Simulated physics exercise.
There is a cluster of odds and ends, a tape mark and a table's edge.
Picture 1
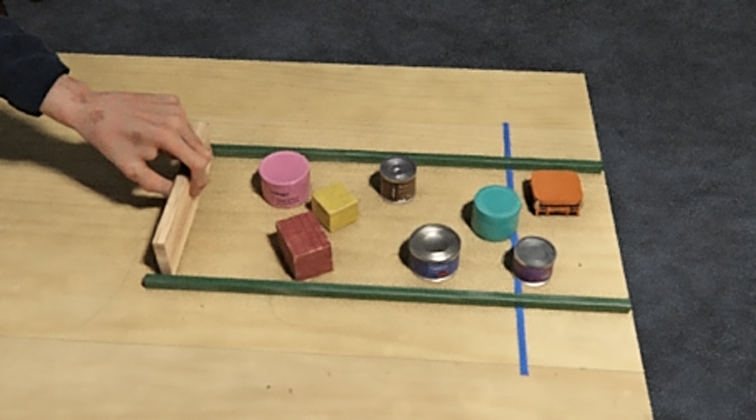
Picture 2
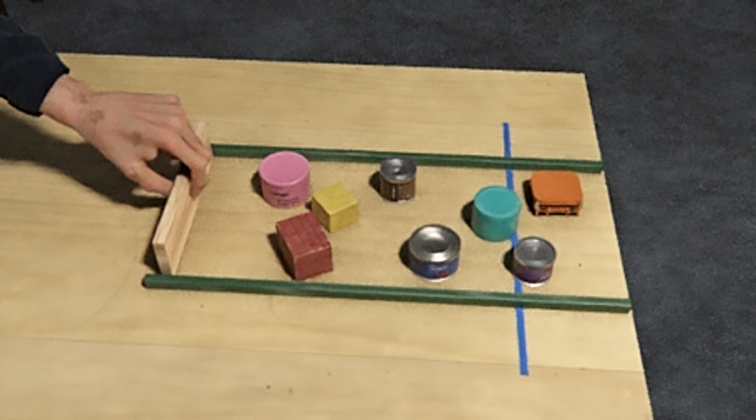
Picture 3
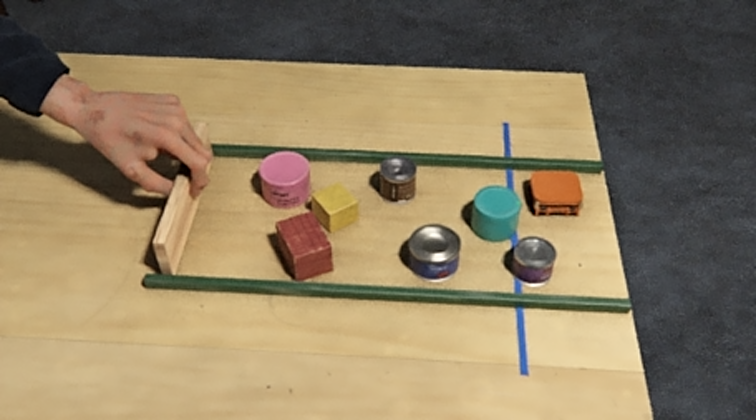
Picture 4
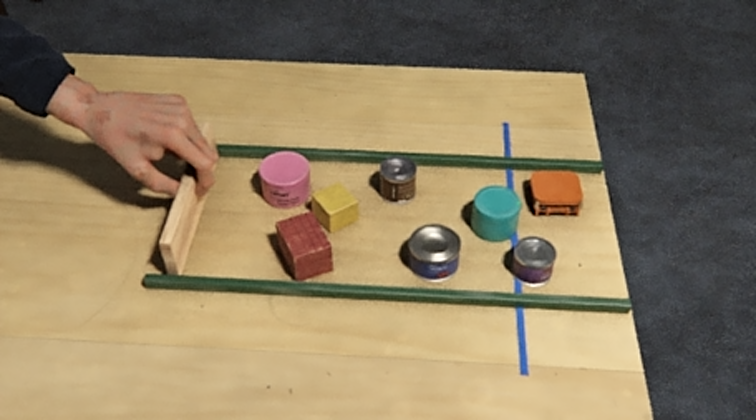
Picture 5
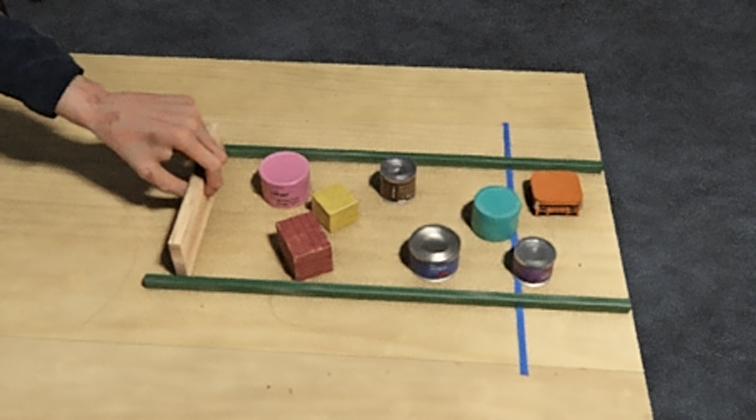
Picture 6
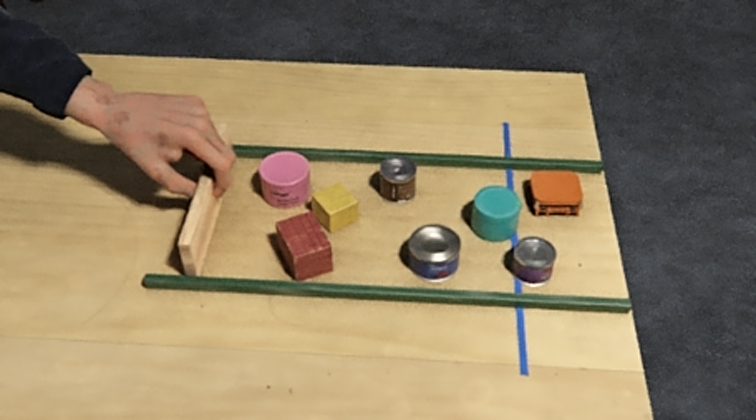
To begin with, a hand holds a wooden board upright between two green rails, left of a still cluster of tins, lids and blocks near a blue tape line. Then the hand slides the board a short way right, toward the pink tub and red block, without touching them; nothing else moves.
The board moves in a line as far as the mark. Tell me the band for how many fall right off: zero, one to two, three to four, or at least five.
Band: One to two.
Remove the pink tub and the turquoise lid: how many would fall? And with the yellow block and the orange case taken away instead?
The count is 1 in the first case and 1 in the second.
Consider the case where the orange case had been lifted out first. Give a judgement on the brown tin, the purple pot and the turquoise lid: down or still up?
The brown tin keeps its place, the purple pot ends up down and the turquoise lid keeps its place.
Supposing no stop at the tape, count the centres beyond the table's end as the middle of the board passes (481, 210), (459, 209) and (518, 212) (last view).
Result per place: 0; 0; 2.
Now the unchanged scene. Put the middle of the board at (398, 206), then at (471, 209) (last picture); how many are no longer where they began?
At that stage 5; at the next, 8.
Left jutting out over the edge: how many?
The count is 0.
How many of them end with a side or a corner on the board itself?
Looks like 3 of them, all told.
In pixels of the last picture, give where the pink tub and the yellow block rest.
About (538, 189), and the other about (532, 227).
Early on, none off yet; orange case at rest near (555, 194); purple pot at rest near (533, 262); turquoise lid at rest near (496, 214).
Finally, the number that fall off is one or two; lost, purple pot and orange case.
